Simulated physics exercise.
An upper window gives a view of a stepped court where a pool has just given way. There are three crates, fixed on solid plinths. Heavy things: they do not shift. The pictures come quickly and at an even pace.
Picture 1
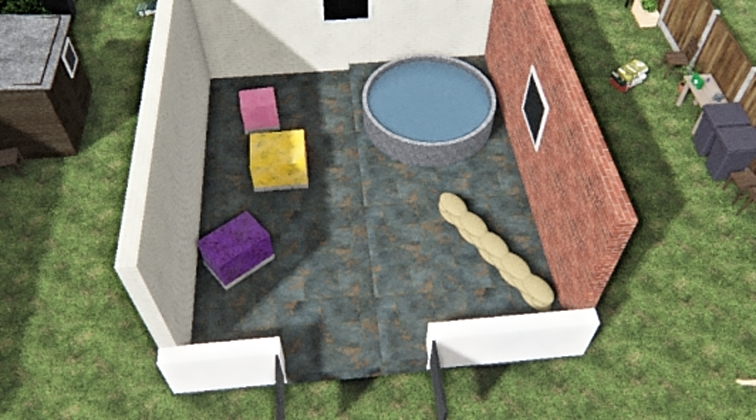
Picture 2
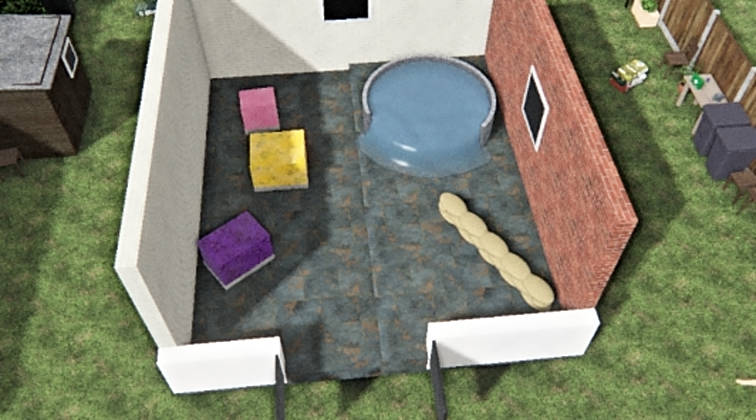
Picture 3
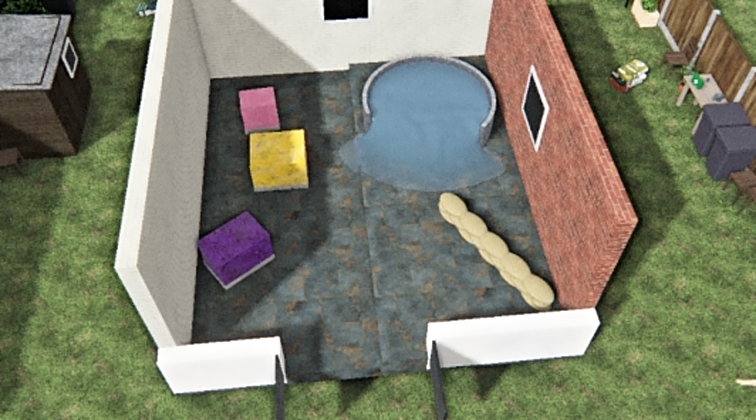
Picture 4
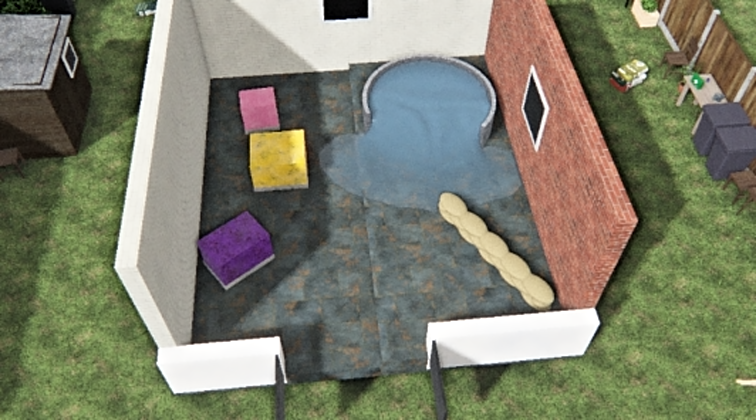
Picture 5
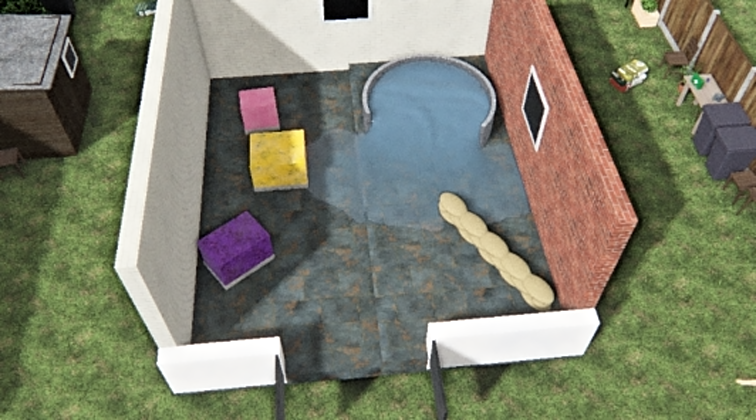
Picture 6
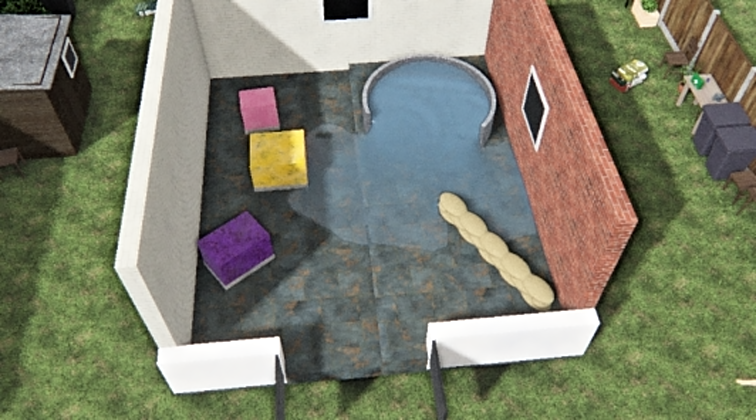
In the video, a round pool in a walled court opens at its near side, and water pours out and spreads across the dark floor toward the yellow crate and a long twisted beige object, while the three crates stay still.
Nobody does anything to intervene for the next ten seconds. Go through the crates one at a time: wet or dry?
Crate by crate: Yellow crate wet, pink crate dry, purple crate wet.
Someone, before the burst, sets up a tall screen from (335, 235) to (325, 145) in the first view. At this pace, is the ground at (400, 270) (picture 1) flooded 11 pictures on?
By then the spot is wetted.
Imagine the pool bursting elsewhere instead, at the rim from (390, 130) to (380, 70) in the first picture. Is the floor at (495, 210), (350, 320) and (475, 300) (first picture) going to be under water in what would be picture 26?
In turn: Clear, covered, not flooded.
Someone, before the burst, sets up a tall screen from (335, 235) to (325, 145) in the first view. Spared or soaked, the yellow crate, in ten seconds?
Result for the yellow crate: It is not reached.
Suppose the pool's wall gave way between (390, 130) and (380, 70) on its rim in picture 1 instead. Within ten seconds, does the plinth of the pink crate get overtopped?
One at a time, the pink crate has been flooded.
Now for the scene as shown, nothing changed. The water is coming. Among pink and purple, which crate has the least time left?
My answer: The crate marked purple.
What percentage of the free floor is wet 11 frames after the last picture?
Close to 60 in a hundred, I think.
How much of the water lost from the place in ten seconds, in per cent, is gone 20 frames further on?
Around 35 percent.
A moment on, water covers 40 % of the floor; the yellow crate water round its plinth, the pink crate not reached, the purple crate water round its plinth.
Next, water covers 60 % of the floor; the yellow crate water round its plinth, the pink crate water round its plinth, the purple crate water round its plinth.
Then, water covers 65 % of the floor; the yellow crate water round its plinth, the pink crate water round its plinth, the purple crate water round its plinth.
Later, water covers 80 % of the floor; the yellow crate water round its plinth, the pink crate water round its plinth, the purple crate water round its plinth.
In the end, water covers 95 % of the floor; the yellow crate was topped, the pink crate stayed above the water, the purple crate was topped.
